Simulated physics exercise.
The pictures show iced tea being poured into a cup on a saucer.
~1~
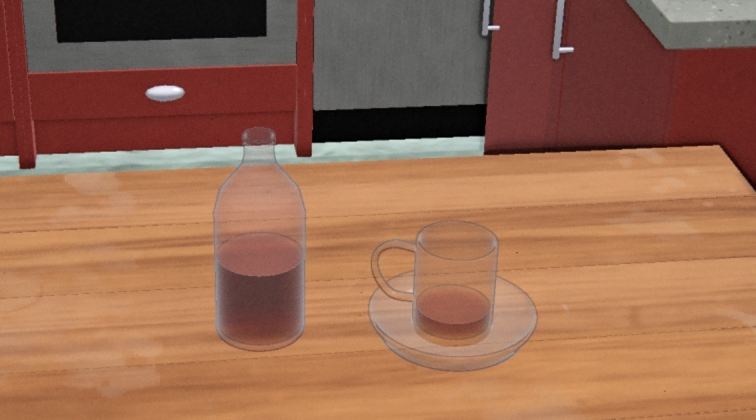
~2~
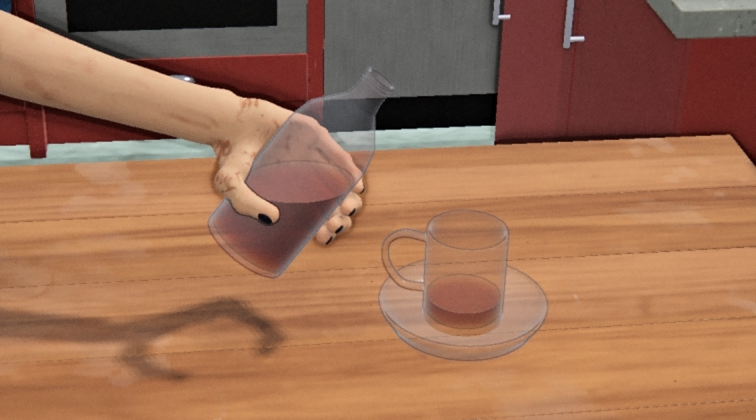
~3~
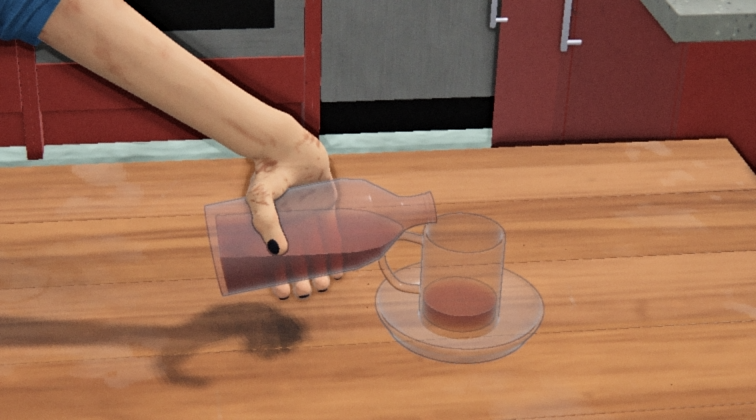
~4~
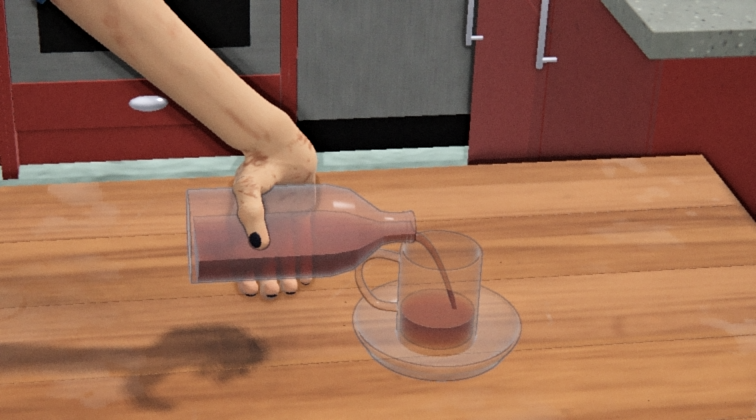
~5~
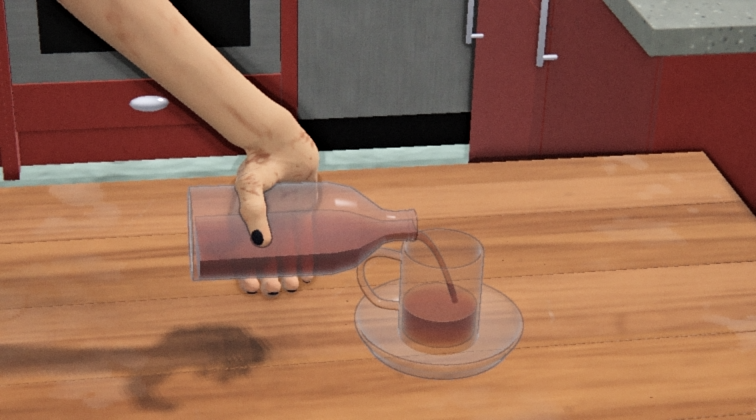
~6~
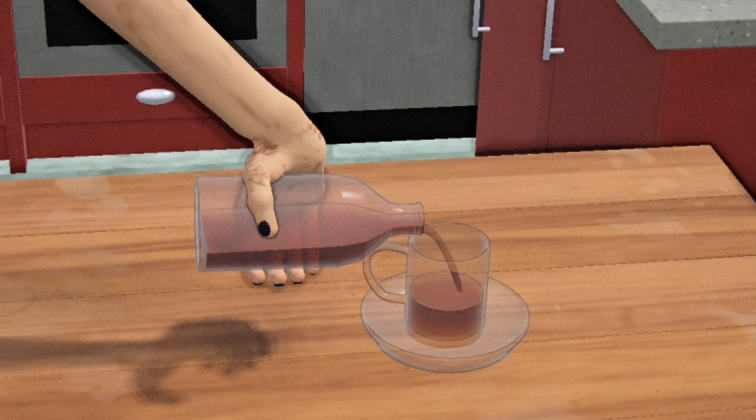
A hand lifts a clear bottle, tips it right, and pours reddish-brown liquid into a glass cup.
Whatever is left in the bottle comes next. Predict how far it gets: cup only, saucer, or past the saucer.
My prediction: Spillage confined to the saucer.
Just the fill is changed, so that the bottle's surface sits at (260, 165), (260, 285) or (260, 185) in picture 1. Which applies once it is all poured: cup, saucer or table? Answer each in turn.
As listed: On to the top, cup only, floods the top.
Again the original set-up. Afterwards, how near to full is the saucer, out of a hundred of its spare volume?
Around 50%.
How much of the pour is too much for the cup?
About 25 %.
Soon after, the cup is about three quarters full; the saucer is dry.
Later, the cup is full to the brim; the saucer is wet, with room to spare.
In the end, the cup is full to the brim; the saucer is wet, with room to spare.
